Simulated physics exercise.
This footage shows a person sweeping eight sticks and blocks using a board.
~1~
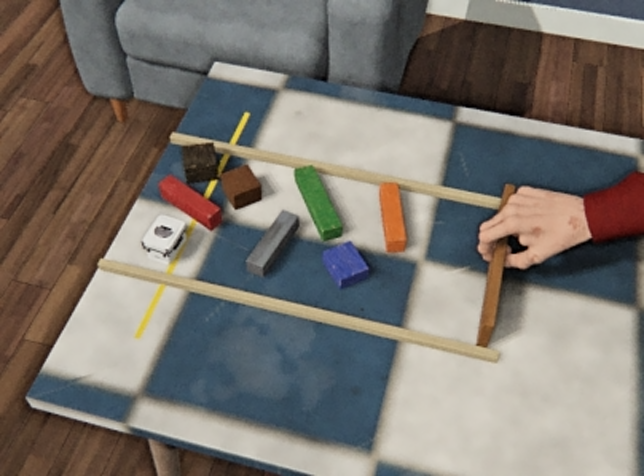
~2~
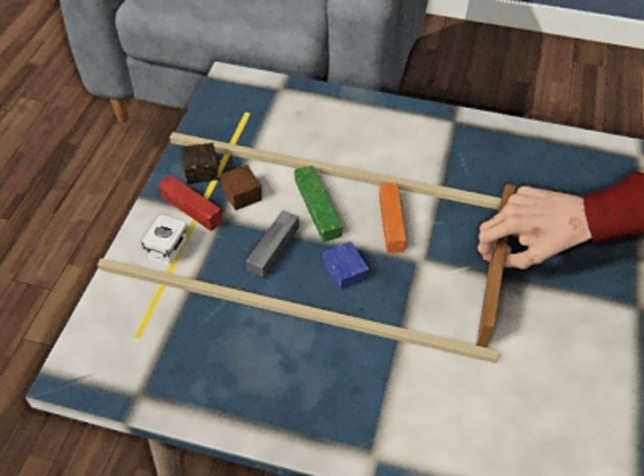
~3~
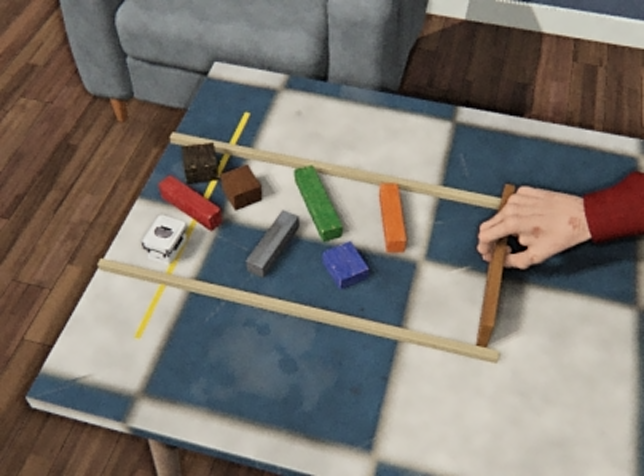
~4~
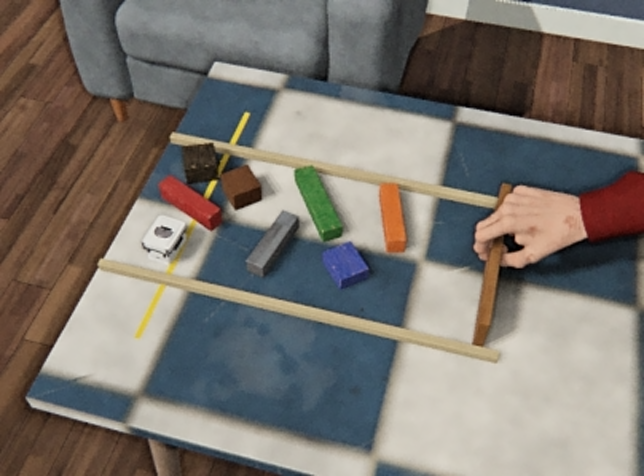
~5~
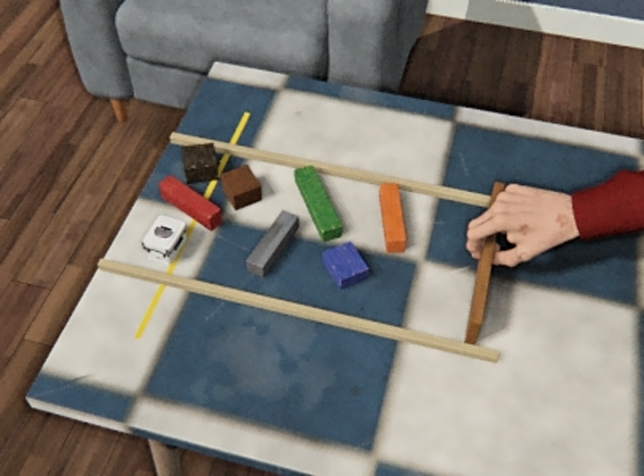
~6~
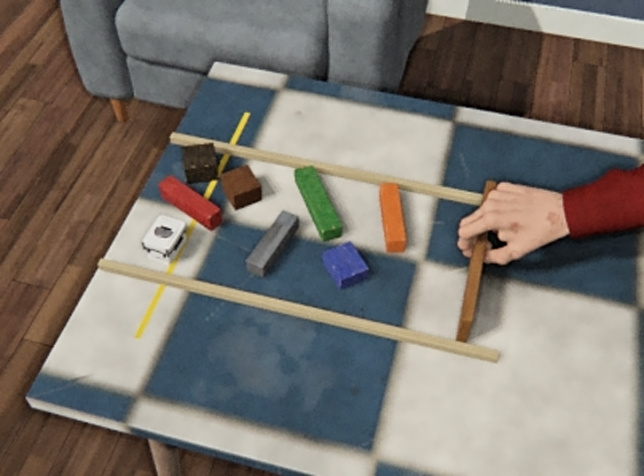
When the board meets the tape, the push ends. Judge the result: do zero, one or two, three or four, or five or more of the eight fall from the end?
Falls come to a total of one or two.
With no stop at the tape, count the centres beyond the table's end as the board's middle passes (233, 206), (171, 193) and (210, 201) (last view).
Per position: 0 / 5 / 0.
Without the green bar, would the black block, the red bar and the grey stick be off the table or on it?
Note: Black block is on by the end; red bar is off by the end; grey stick is on by the end.
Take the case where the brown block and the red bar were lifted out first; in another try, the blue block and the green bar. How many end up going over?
That gives 0 in the first case, then 0 in the second.
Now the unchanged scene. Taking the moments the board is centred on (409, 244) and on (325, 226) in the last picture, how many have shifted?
By the first moment it's 0, by the second it's 4.
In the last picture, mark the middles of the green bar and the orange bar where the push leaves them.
The green bar stops around (186, 174); the orange bar around (204, 177).
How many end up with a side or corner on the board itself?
It is in contact with 2.
Early on, none off yet; black block at rest near (200, 163); white case at rest near (166, 240); red bar at rest near (191, 203).
Finally, the number that fall off is one or two; lost, red bar.
